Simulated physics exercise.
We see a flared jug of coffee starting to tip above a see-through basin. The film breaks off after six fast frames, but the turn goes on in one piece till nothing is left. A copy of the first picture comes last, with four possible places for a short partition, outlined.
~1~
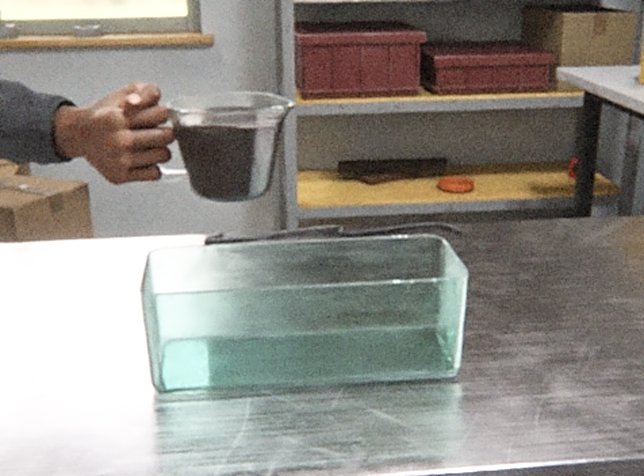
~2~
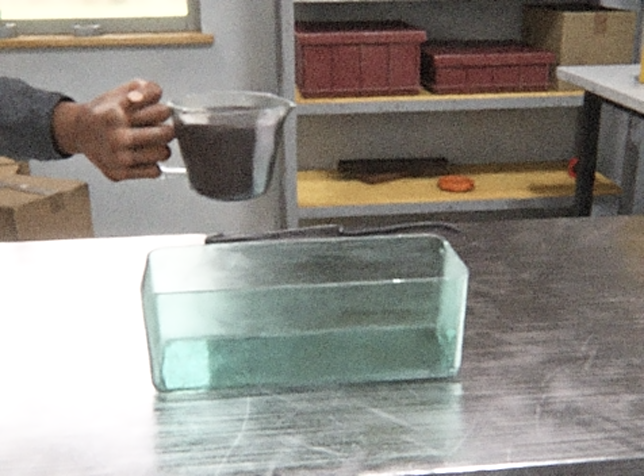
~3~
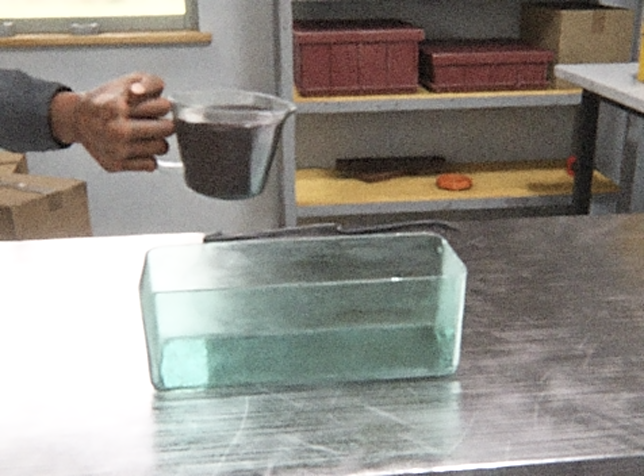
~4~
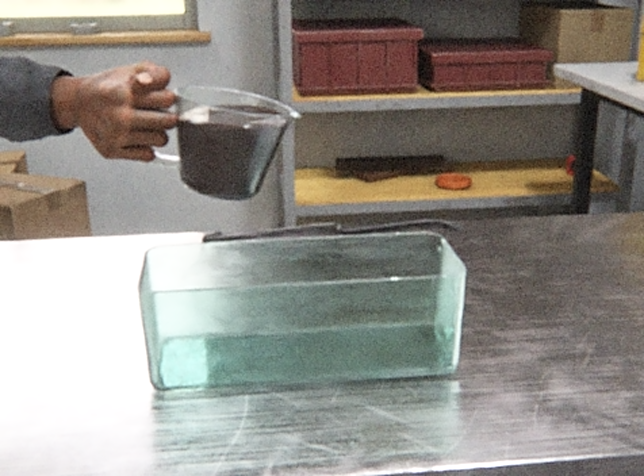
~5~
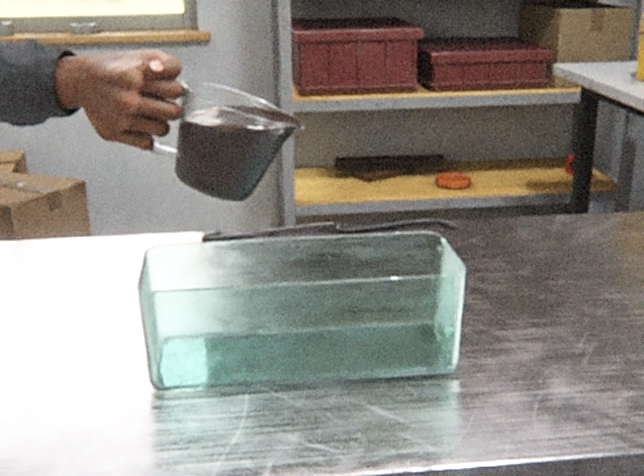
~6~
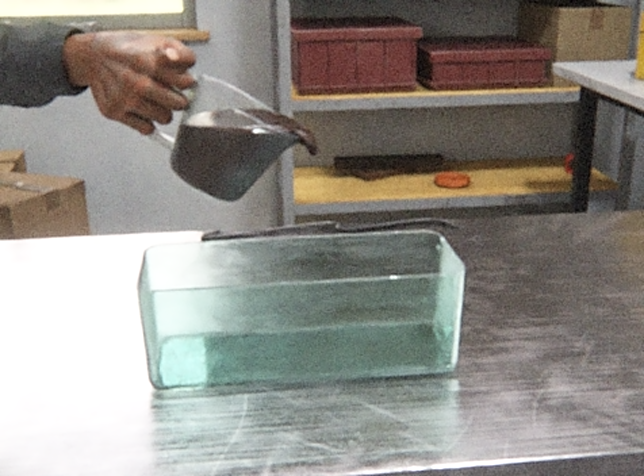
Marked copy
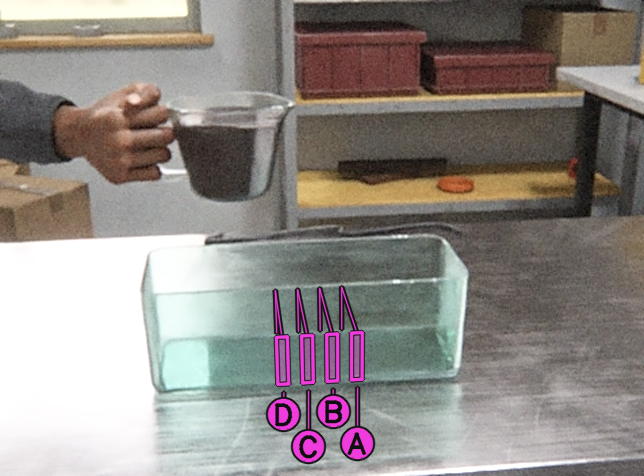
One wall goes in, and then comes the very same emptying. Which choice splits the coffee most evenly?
The best position is A.
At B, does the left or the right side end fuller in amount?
The right one.
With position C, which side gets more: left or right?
The right one.
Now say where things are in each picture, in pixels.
Upright, lip at (294, 103); basin from (151, 390) to (460, 371); nothing has left yet, in the first frame.
Upright, lip at (295, 104); nothing has left yet, in the second frame.
Tipped about 6°, lip at (296, 108); nothing has left yet, in the third frame.
Tipped about 12°, lip at (299, 115); nothing has left yet, in the fourth frame.
Tipped about 21°, lip at (302, 126); nothing has left yet, in the fifth frame.
Tipped about 32°, lip at (303, 139); coffee is over the lip, down to (311, 152), in the sixth frame.
In magenta, A at (357, 387); B at (333, 389); C at (308, 390); D at (283, 392).
If A is chosen, about 49 % ends left of the wall and 50 % right of it.
If B is chosen, about 18 % ends left of the wall and 81 % right of it.
If C is chosen, about 6 % ends left of the wall and 93 % right of it.
If D is chosen, about 2 % ends left of the wall and 97 % right of it.
